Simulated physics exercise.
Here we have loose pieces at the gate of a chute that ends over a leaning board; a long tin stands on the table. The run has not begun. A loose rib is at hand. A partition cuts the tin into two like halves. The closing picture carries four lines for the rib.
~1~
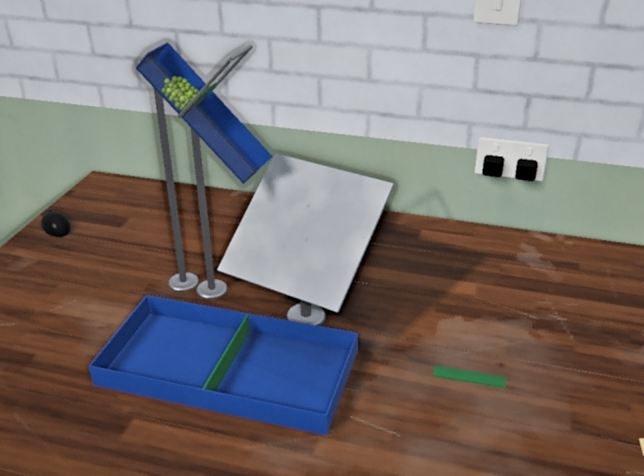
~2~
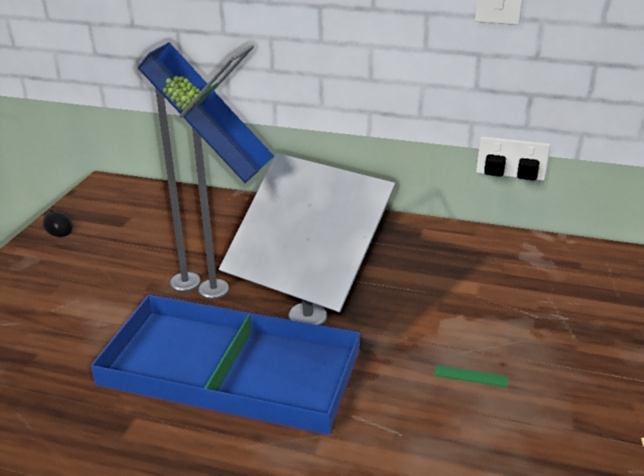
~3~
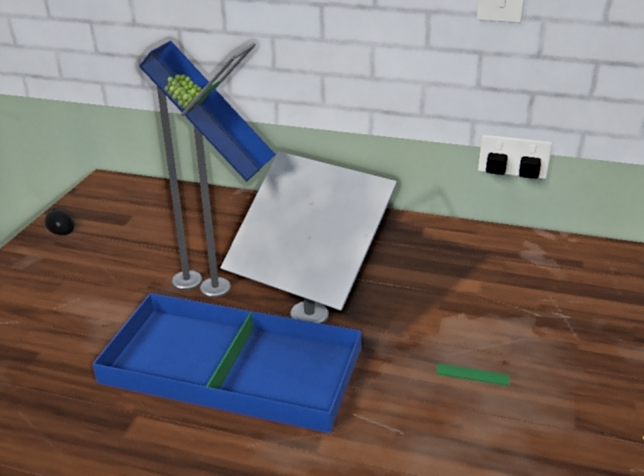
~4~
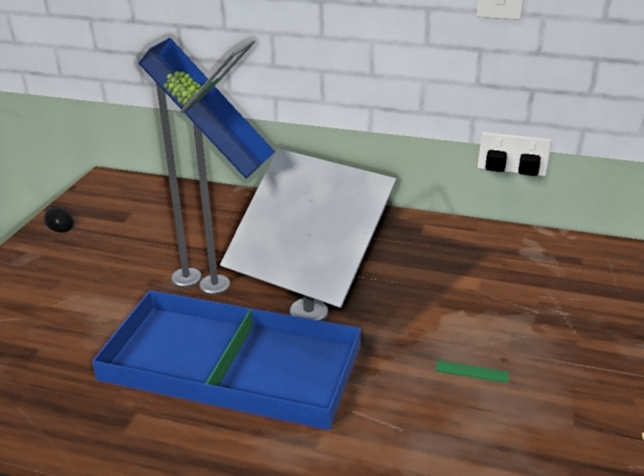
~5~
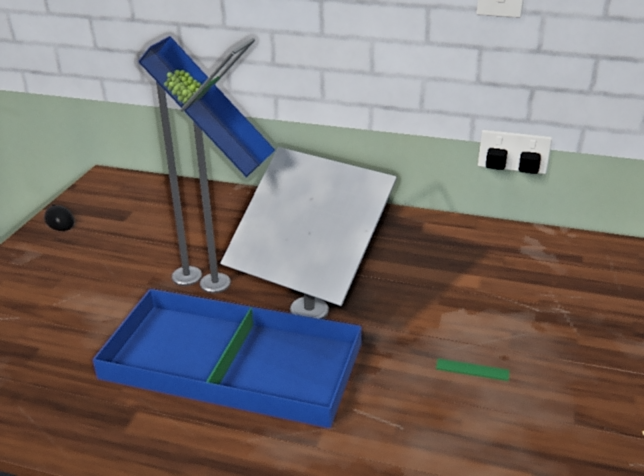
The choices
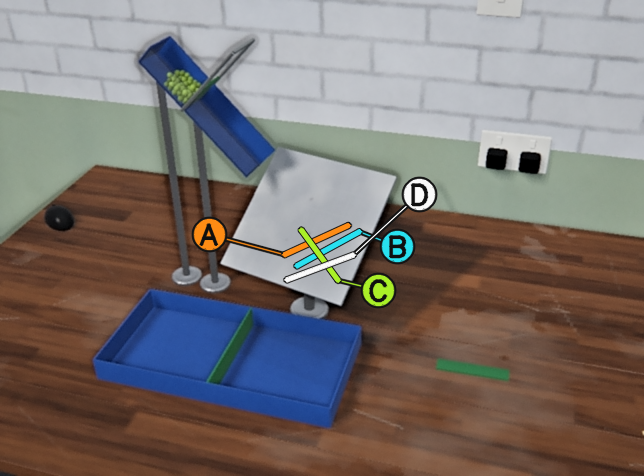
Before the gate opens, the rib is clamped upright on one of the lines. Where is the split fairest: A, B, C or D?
Go for A.
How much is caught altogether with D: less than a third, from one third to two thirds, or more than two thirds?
It is more than two thirds.
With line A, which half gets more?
The left half.
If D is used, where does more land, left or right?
Right.
On the marked copy, line A from (348, 225) to (284, 254); line B from (359, 231) to (296, 265); line C from (301, 230) to (338, 280); line D from (353, 255) to (286, 279).
If A is chosen, of what is caught, close to two thirds in the left half, close to a third in the right.
If B is chosen, of what is caught, a small share in the left half, the bulk in the right.
If C is chosen, of what is caught, a small share in the left half, all but a few in the right.
If D is chosen, of what is caught, a small share in the left half, all but a few in the right.
